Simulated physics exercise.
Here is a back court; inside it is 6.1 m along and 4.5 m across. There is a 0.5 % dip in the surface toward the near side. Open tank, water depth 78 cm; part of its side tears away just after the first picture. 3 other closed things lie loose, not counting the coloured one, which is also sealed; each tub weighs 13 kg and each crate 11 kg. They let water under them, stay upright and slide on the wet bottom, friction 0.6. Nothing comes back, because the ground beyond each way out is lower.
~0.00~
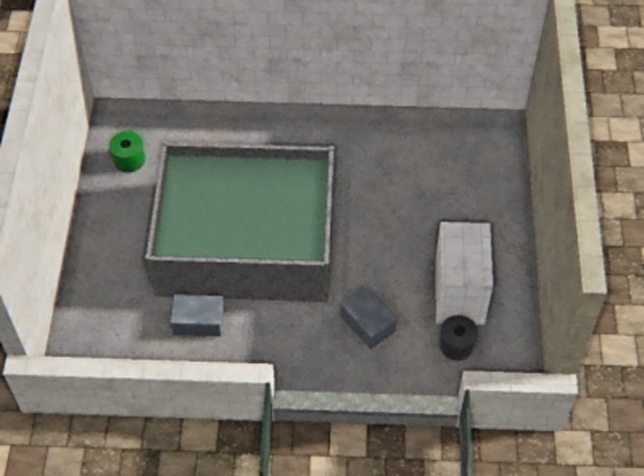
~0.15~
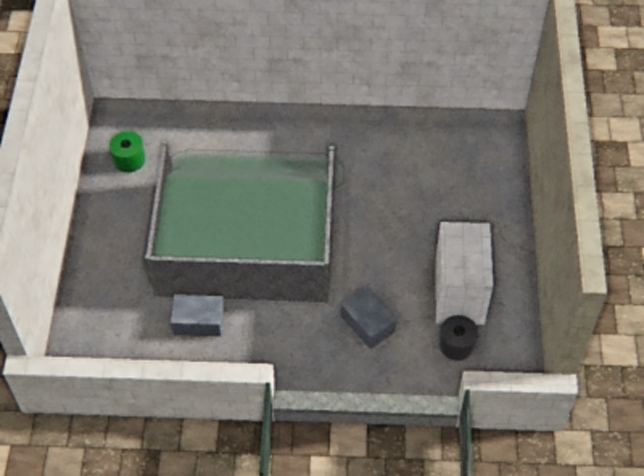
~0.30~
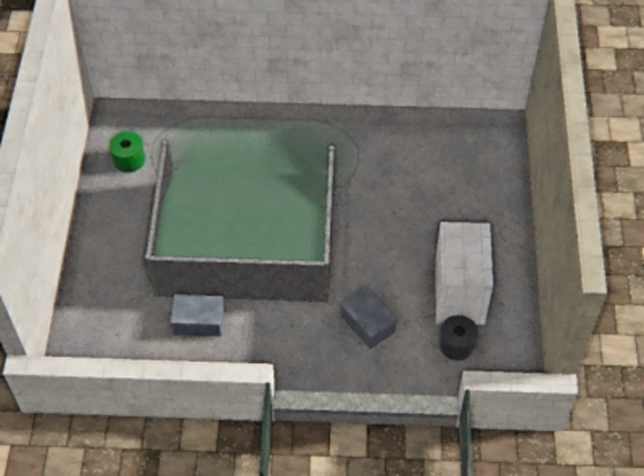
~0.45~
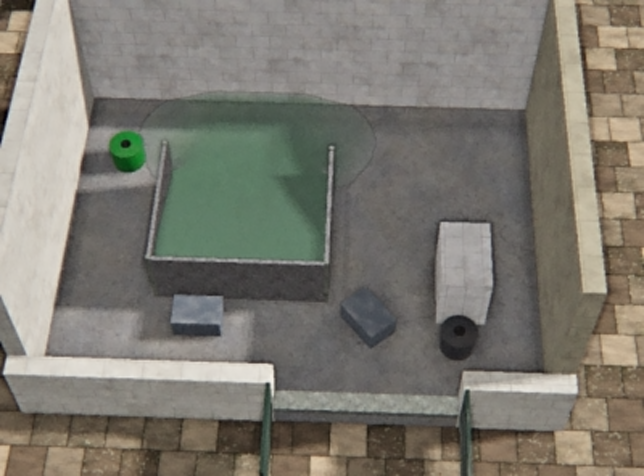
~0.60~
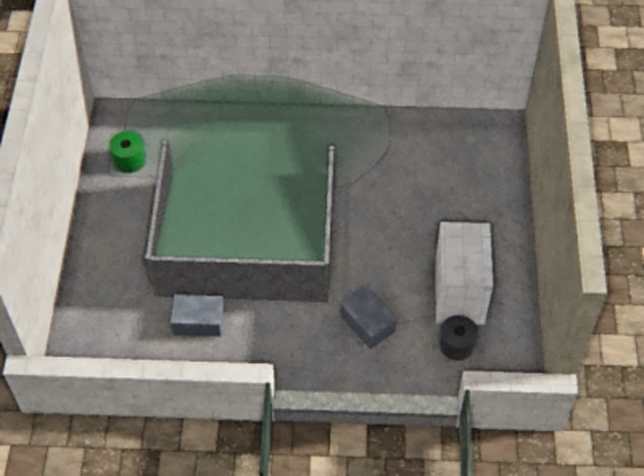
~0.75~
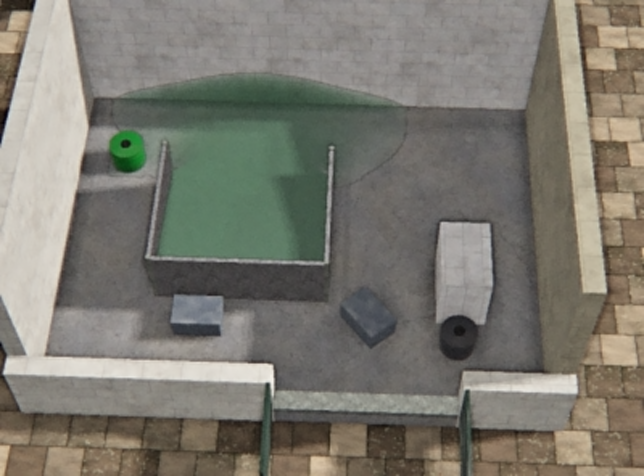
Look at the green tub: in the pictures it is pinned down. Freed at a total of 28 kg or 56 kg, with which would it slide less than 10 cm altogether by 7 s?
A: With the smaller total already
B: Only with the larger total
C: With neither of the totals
(C) With neither of the totals.
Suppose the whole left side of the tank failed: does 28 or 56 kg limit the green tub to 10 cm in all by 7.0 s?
Then, in short, both are too little.
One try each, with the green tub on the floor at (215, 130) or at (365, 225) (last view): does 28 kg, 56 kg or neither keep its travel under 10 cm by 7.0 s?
Respectively, neither option; first option suffices.
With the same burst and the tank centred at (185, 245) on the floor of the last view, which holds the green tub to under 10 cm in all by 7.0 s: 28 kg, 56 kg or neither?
Then both masses fall short.
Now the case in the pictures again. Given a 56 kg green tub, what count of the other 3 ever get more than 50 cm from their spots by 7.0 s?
Answer: 3.
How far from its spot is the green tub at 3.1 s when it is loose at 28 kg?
It would be some 100 cm from its spot.
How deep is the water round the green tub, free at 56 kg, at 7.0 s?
Something like 5 centimetres.
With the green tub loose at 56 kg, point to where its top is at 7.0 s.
Roughly at (124, 183) in the last view.
After 1.4 s the green tub would be 0 cm from its start with 28 kg and 0 cm from its start with 56 kg; 2 cm of water round it then.
After 3.1 s the green tub would be 103 cm from its start with 28 kg and 56 cm from its start with 56 kg; 14 cm of water round it then.
After 4.9 s the green tub would be 129 cm from its start with 28 kg and 65 cm from its start with 56 kg; 7 cm of water round it then.
After 7.0 s the green tub would be 129 cm from its start with 28 kg and 65 cm from its start with 56 kg; 5 cm of water round it then.
